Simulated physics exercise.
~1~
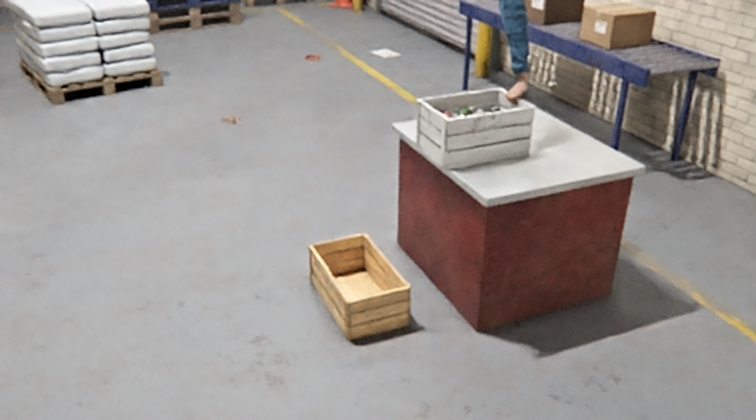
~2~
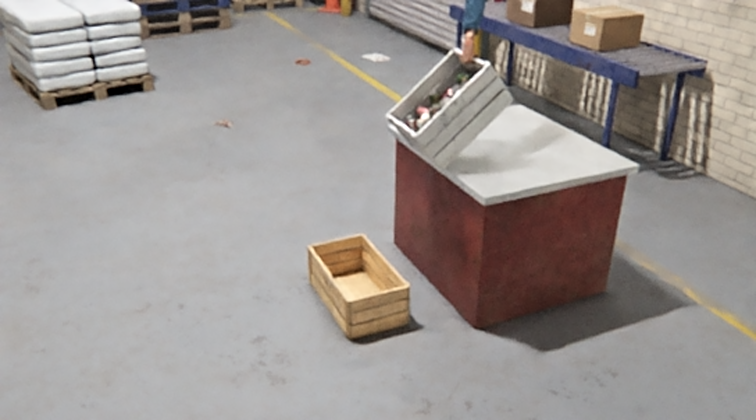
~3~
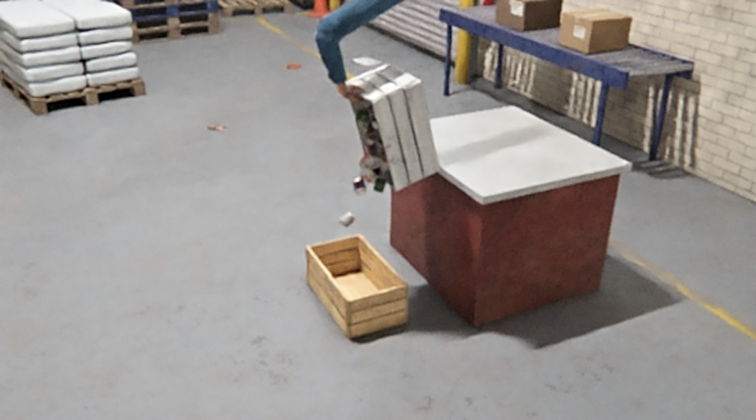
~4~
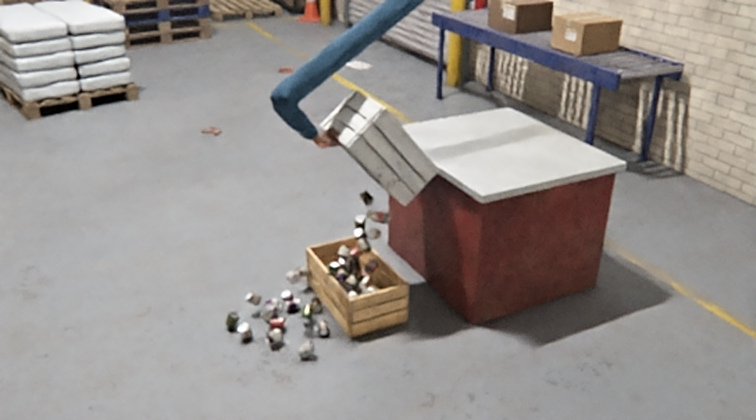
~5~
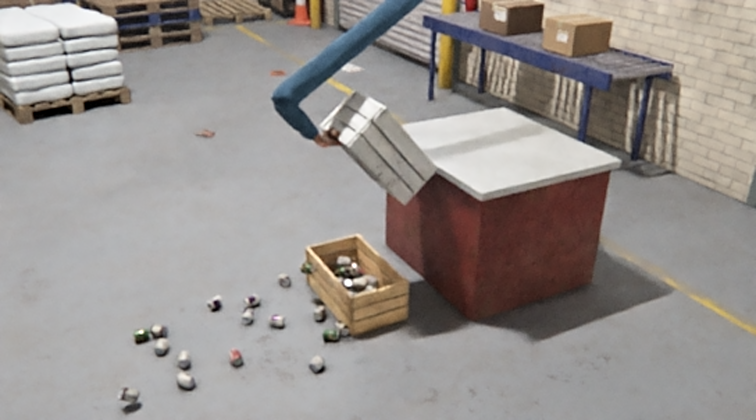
A blue-sleeved arm handles a white slatted crate packed with small cans on a pale-topped, dark red bench in a warehouse, seen from above at an angle. An empty wooden bin sits on the grey floor to the left, with stacked white sacks and a blue roller conveyor holding cardboard boxes behind. The arm tilts the crate, brings it over the bench's left edge and tips it steeply. Cans tumble down, many landing in the bin while others spill onto the floor. The crate stays upturned as the stray cans spread leftward and toward the front, leaving a pile inside the bin.
